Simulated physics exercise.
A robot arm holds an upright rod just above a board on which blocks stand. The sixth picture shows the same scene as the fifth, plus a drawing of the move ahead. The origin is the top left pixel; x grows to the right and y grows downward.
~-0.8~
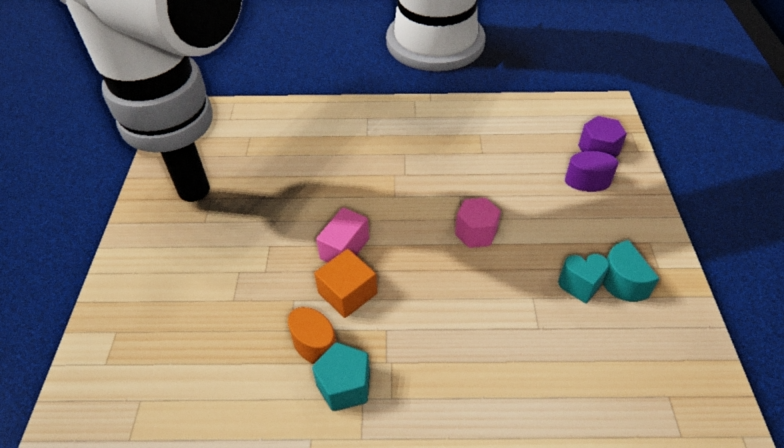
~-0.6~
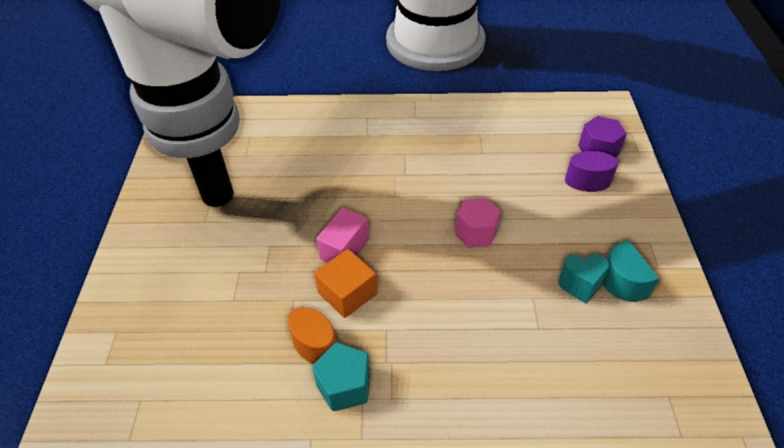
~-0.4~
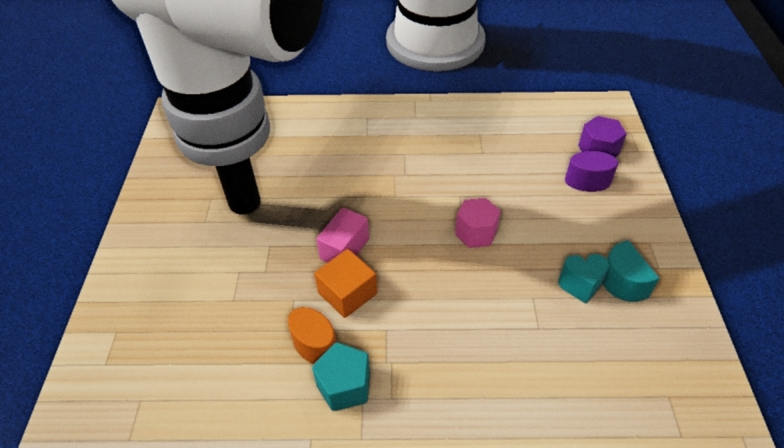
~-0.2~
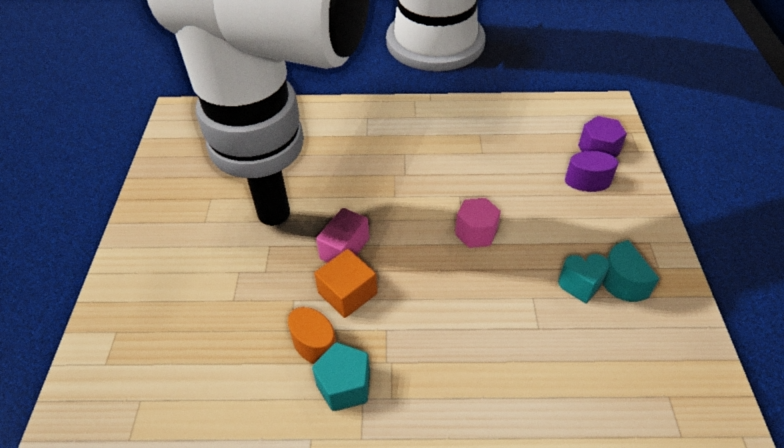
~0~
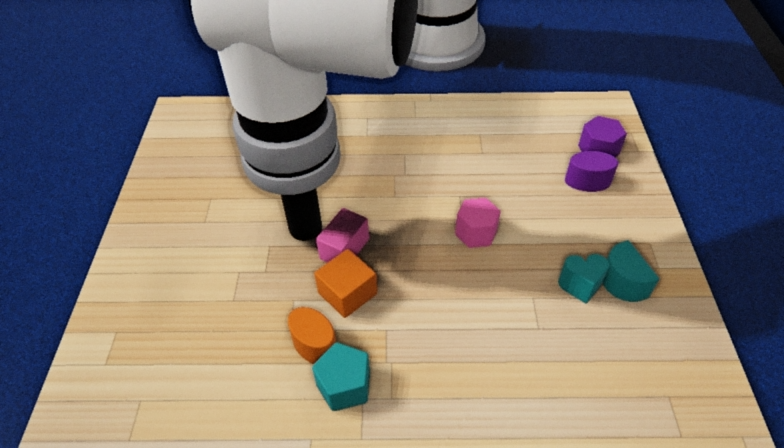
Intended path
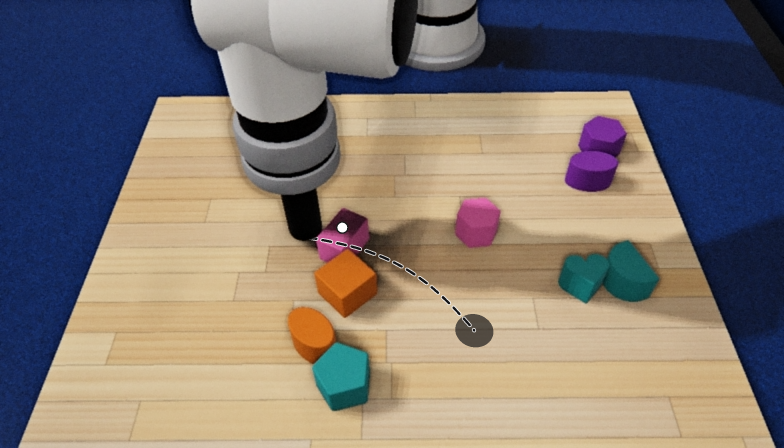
At the start, a robot arm holds a black upright rod over the left side of a wooden board scattered with pink, orange, teal and purple blocks. The rod moves steadily rightward and slightly downward until it is close beside the pink rectangular block, while all the blocks stay still.
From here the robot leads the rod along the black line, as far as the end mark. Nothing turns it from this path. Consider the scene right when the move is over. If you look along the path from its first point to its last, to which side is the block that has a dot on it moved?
My answer: Left.
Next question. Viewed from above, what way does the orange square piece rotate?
Viewed from the top, it goes clockwise.
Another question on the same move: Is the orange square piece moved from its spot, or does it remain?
By the time the path is finished, it has moved at least a centimetre.
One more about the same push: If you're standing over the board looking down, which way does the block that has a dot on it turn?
Against the clock.
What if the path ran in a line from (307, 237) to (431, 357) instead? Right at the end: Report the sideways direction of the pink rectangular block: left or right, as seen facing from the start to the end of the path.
It moves left.
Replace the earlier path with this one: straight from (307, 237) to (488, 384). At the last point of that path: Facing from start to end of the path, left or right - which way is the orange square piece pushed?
It slides rightward.
The line goes from (307, 237) through (370, 252) and (426, 283) to (474, 330); the dot is on the pink rectangular block.
What follows on the original path. One third of the way, rod (370, 245); pink rectangular block (400, 244); orange square piece (356, 281), turned 45° clockwise.
Two thirds of the way, rod (426, 275); pink rectangular block (463, 265), turned 35° anticlockwise; orange square piece (356, 281), turned 45° clockwise.
At the end, rod (476, 323); pink rectangular block (486, 271), turned 65° anticlockwise; orange square piece (356, 281), turned 45° clockwise; pink six-sided block unmoved.
